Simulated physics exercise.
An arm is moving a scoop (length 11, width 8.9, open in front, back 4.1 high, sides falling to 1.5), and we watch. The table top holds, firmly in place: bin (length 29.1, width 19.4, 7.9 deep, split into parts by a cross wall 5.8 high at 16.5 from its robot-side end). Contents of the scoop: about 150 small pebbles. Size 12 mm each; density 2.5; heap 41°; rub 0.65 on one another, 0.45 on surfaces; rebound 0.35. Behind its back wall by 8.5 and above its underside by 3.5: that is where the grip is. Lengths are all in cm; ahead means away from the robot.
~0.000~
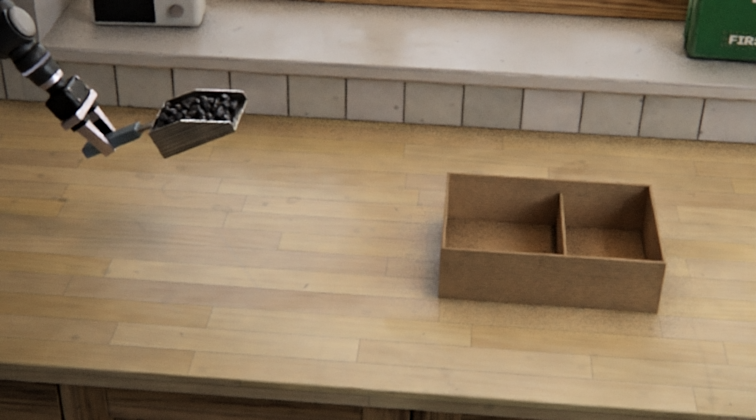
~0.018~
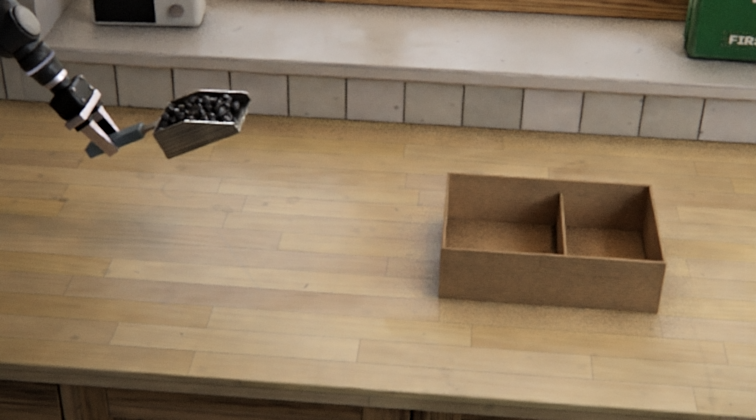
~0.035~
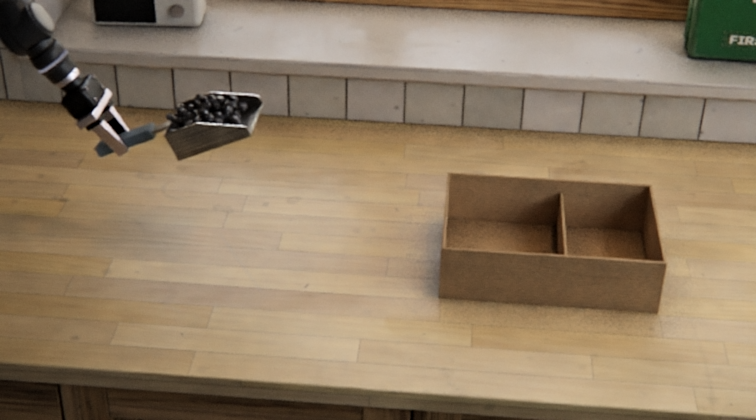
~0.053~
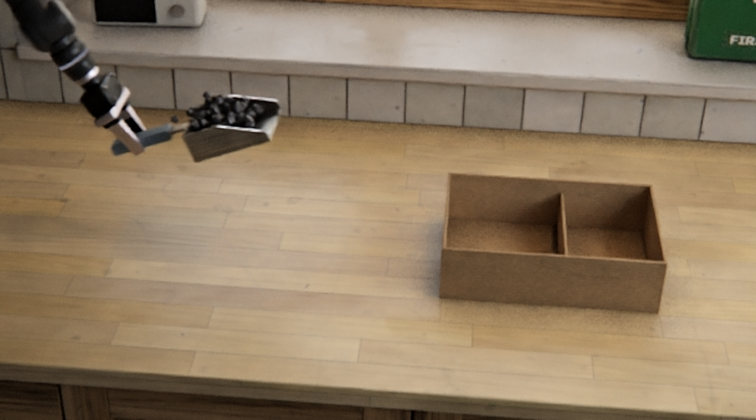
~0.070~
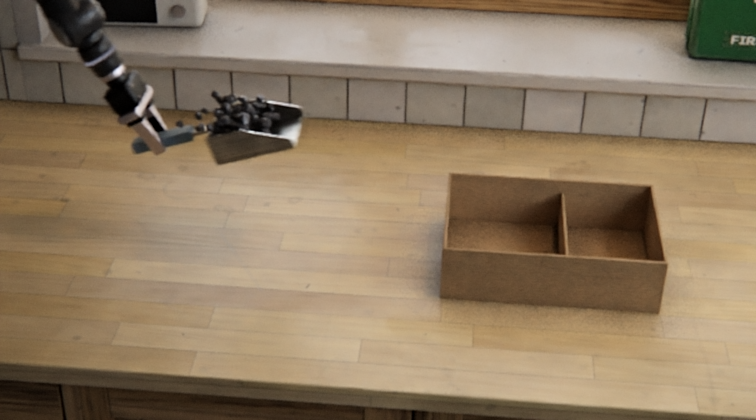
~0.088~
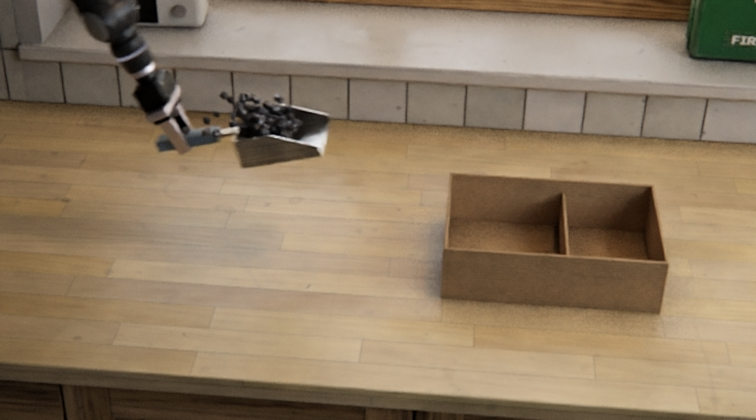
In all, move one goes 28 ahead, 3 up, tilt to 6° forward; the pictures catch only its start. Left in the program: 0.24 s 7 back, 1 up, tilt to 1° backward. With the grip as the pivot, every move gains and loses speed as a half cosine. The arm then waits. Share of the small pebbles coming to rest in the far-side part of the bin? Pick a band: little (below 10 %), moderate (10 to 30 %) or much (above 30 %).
Much.
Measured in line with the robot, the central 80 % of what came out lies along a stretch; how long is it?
The stretch is around 36 cm.
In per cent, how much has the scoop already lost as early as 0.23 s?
Share out so far: Close to 65 %.
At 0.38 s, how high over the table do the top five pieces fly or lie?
Estimate above table: About 10 centimetres.
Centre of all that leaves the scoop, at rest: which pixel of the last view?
Around (556, 257) in the last view.
After 0.23 s, tilted 6° forward, highest piece 17 above the table; 51 on the scoop, 8 in the robot-side part, 2 on the table or floor, 91 in flight or on a rim.
After 0.38 s, level, highest piece 10 above the table; 63 in the far-side part, 57 in the robot-side part, 25 on the table or floor, 7 in flight or on a rim.
After 0.65 s, level, highest piece 3 above the table; 64 in the far-side part, 56 in the robot-side part, 32 on the table or floor.
After 1.70 s, level, highest piece 3 above the table; 64 in the far-side part, 56 in the robot-side part, 32 on the table or floor.
In the end, 64 in the far-side part, 56 in the robot-side part, 32 on the table or floor. That is 42 % in the far-side part of the bin.
